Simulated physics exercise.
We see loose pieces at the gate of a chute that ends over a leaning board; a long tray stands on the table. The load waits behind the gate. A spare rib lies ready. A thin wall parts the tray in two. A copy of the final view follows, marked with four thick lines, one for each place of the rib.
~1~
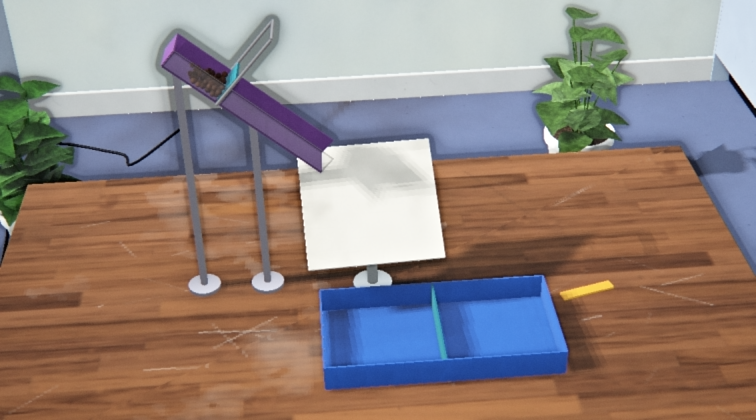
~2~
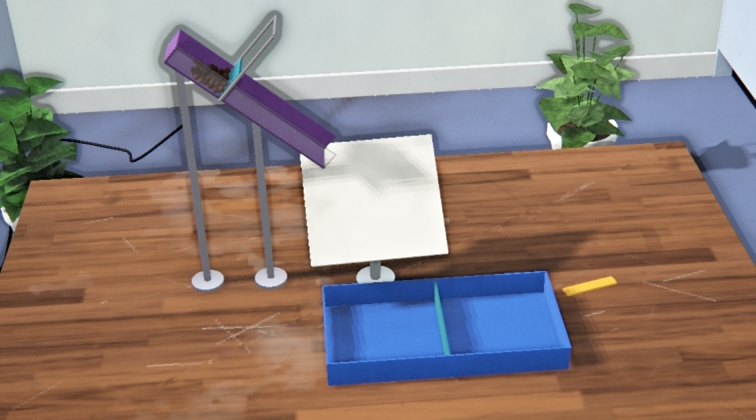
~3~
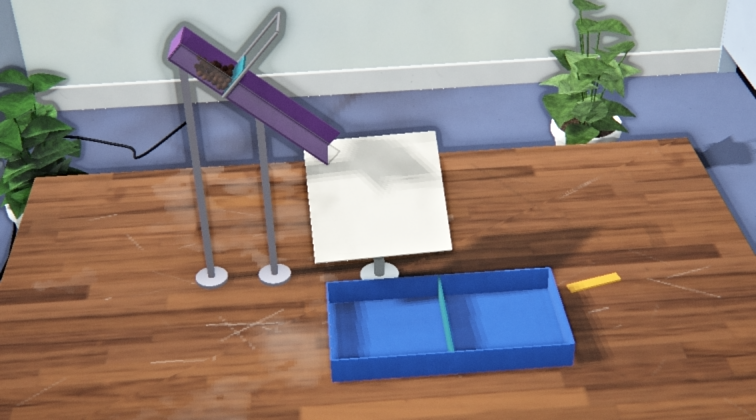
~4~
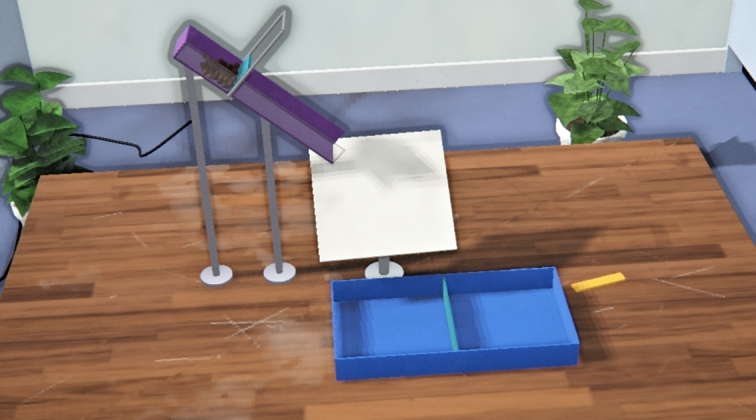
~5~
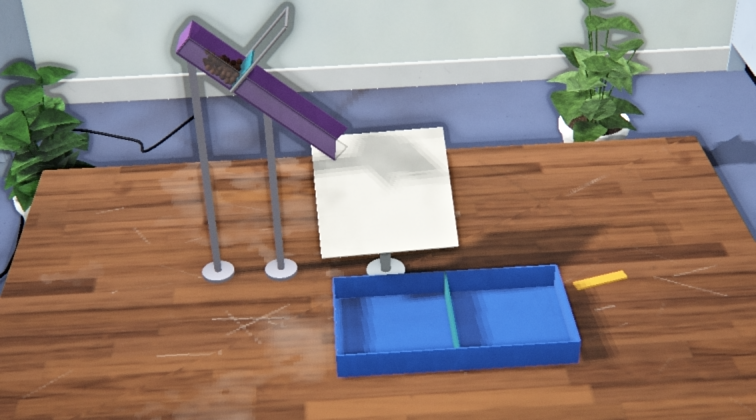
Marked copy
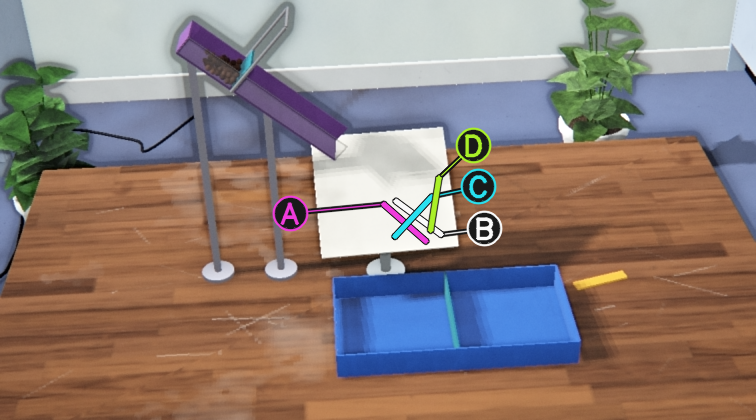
On a wooden table between two potted plants, a sloping purple chute holds small brown pieces behind a closed gate, above a tilted white board and a blue tray split by a green divider. The view drifts slightly, shifting everything a little rightward and upward, while the pieces and equipment stay still.
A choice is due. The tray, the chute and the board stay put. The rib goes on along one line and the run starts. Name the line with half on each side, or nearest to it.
Line B.
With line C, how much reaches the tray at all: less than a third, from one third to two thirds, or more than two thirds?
More than two thirds.
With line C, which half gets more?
Left.
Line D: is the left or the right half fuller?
Left.
On the marked copy, line A from (383, 204) to (425, 241); line B from (395, 201) to (441, 234); line C from (431, 196) to (394, 236); line D from (439, 177) to (430, 230).
Choosing A, of what is caught, a small part in the left half, most in the right.
Choosing B, of what is caught, about a third in the left half, about two thirds in the right.
Choosing C, of what is caught, nearly all in the left half, a small part in the right.
Choosing D, of what is caught, most in the left half, a small part in the right.
